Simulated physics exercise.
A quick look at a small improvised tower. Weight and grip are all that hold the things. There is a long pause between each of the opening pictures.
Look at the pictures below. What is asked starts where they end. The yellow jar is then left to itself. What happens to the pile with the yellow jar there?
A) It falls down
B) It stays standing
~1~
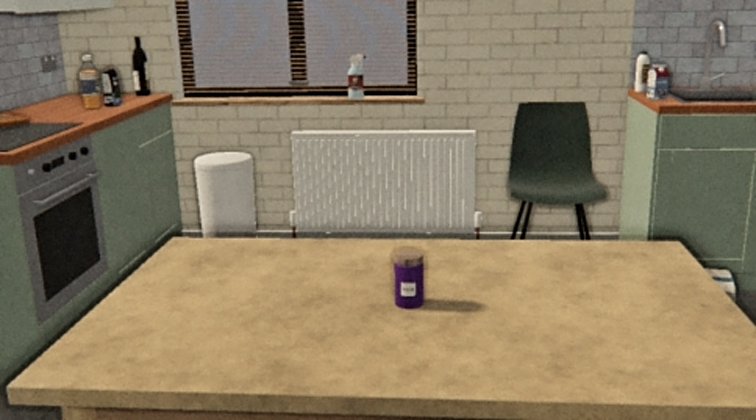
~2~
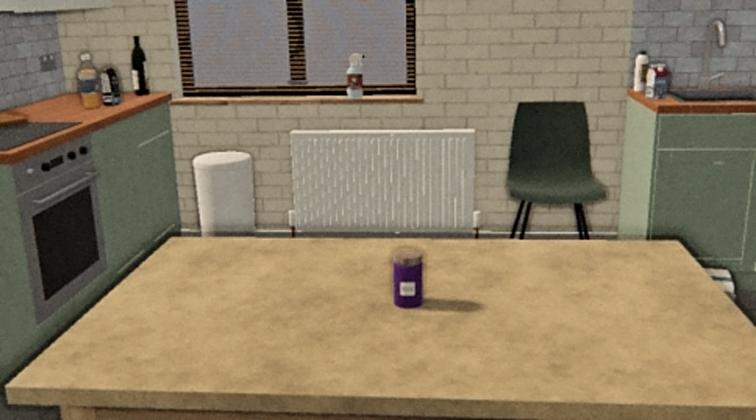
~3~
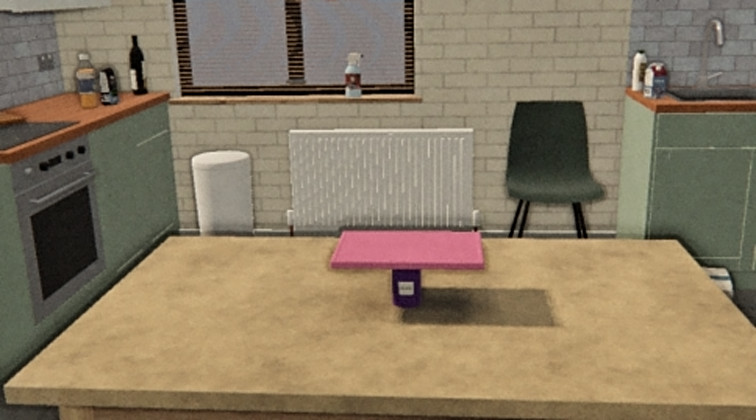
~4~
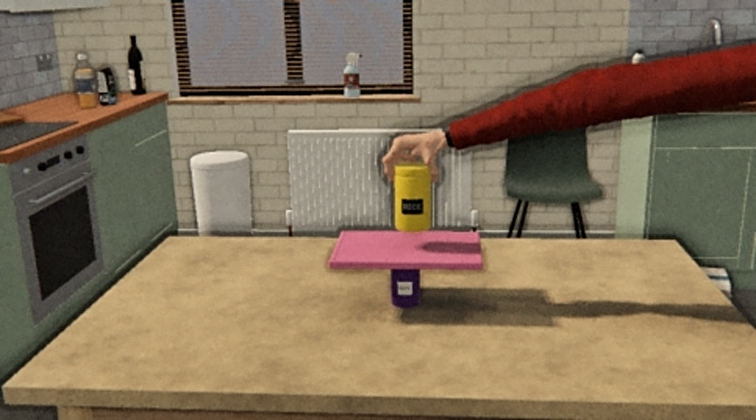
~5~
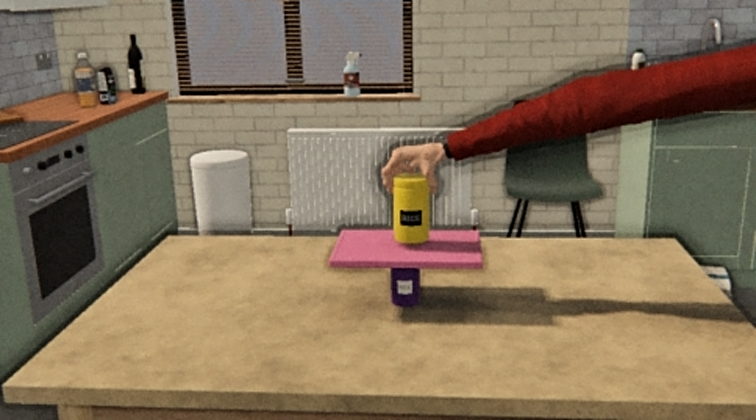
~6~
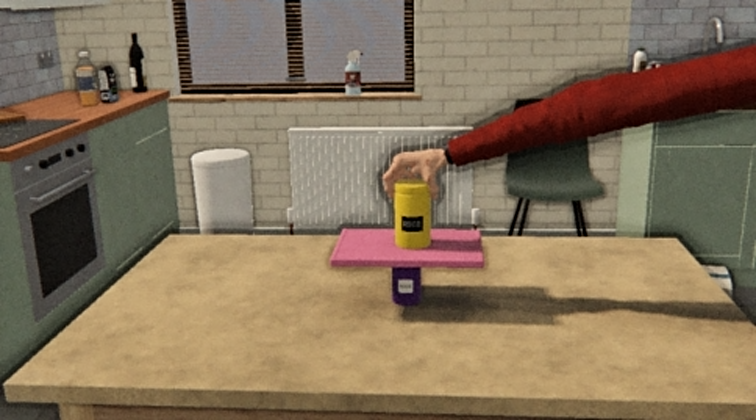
Option B: It stays standing.
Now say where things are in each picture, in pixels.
In the first frame, the last thing is not in view yet.
In the second frame, the last thing is not in view yet.
In the third frame, the last thing is not in view yet; pink lid (409, 249).
The fourth frame shows still above its spot; yellow jar (413, 197); pink lid (408, 249).
The fifth frame shows still above its spot; yellow jar (411, 208); pink lid (408, 248).
The sixth frame shows in place under the hand; yellow jar (413, 214); pink lid (409, 247).
Then, 0.20 s after the last picture, nothing has stirred.
Then, 0.40 s after the last picture, yellow jar resting near (413, 214).
At rest, all 3 in place. Seen from the same camera at the end, yellow jar near (413, 214). The stack stays up.
